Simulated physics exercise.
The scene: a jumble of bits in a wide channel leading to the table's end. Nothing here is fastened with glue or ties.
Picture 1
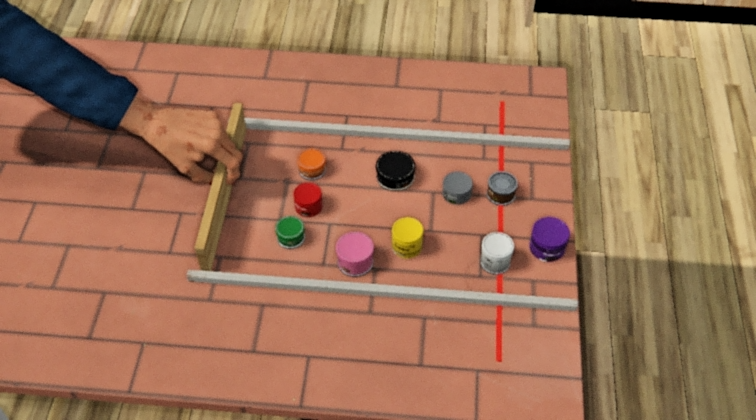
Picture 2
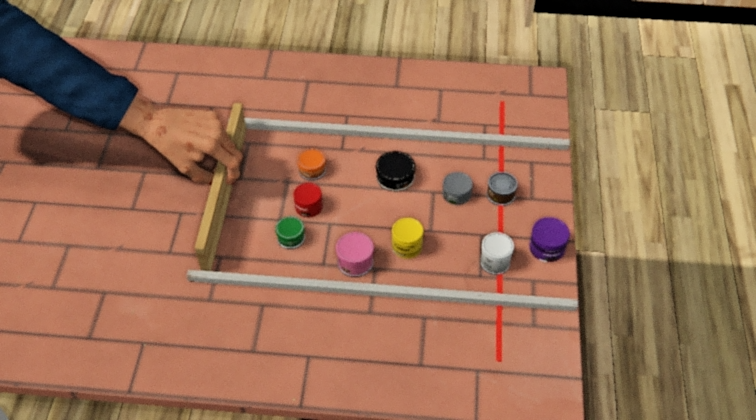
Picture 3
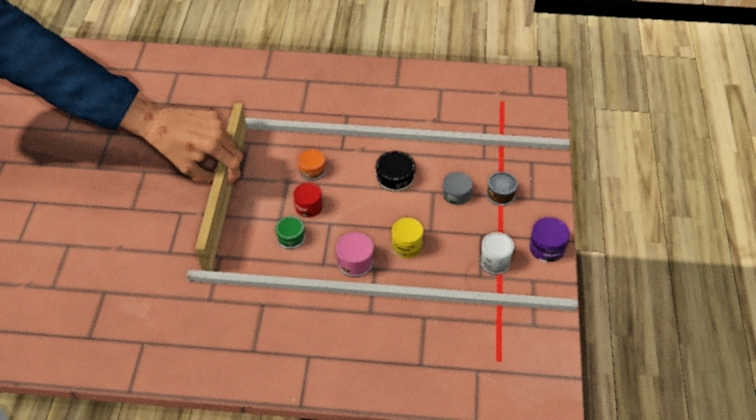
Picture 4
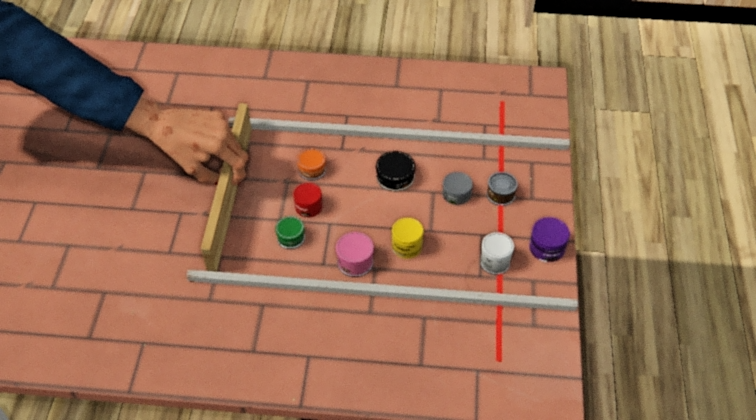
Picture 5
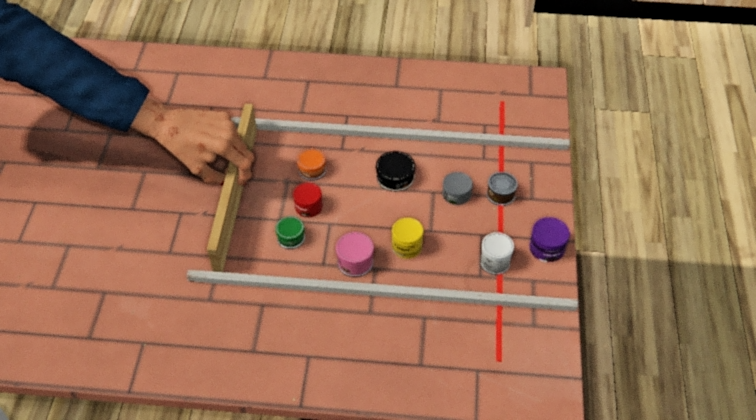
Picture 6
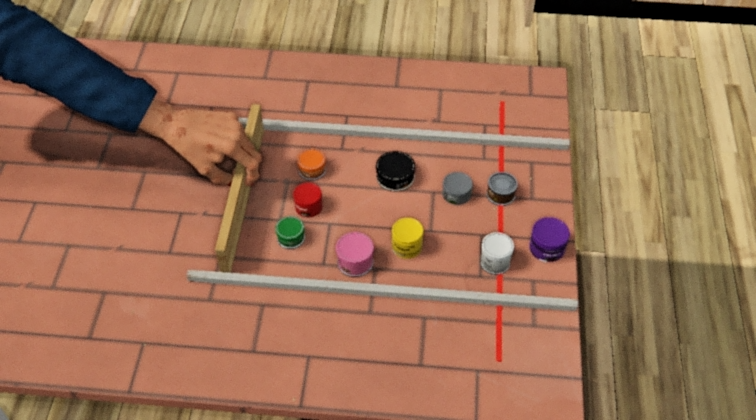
A hand slides a wooden board slightly right toward small colourful tubs that stay still.
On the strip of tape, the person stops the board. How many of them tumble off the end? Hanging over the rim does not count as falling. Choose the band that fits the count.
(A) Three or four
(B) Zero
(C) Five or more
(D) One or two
Zero.
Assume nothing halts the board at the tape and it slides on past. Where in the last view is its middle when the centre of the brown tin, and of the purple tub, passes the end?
I reckon its middle sits around (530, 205) and then around (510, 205).
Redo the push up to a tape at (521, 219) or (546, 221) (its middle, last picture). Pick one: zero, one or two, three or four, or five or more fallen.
The first spot gives one or two, the second gives at least five.
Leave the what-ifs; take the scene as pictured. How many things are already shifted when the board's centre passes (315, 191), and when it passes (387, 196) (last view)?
Moved so far: 3, then 7.
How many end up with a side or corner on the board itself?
The count is 5.
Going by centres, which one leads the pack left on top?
Foremost: The purple tub.
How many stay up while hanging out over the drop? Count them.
Expected count: 1.
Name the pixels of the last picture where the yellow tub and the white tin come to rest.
Result: One at about (542, 251), the other at about (561, 272).
Soon after, none off yet; purple tub at rest near (549, 240); brown tin at rest near (502, 189); white tin at rest near (497, 254).
In the end, the number that fall off is zero.
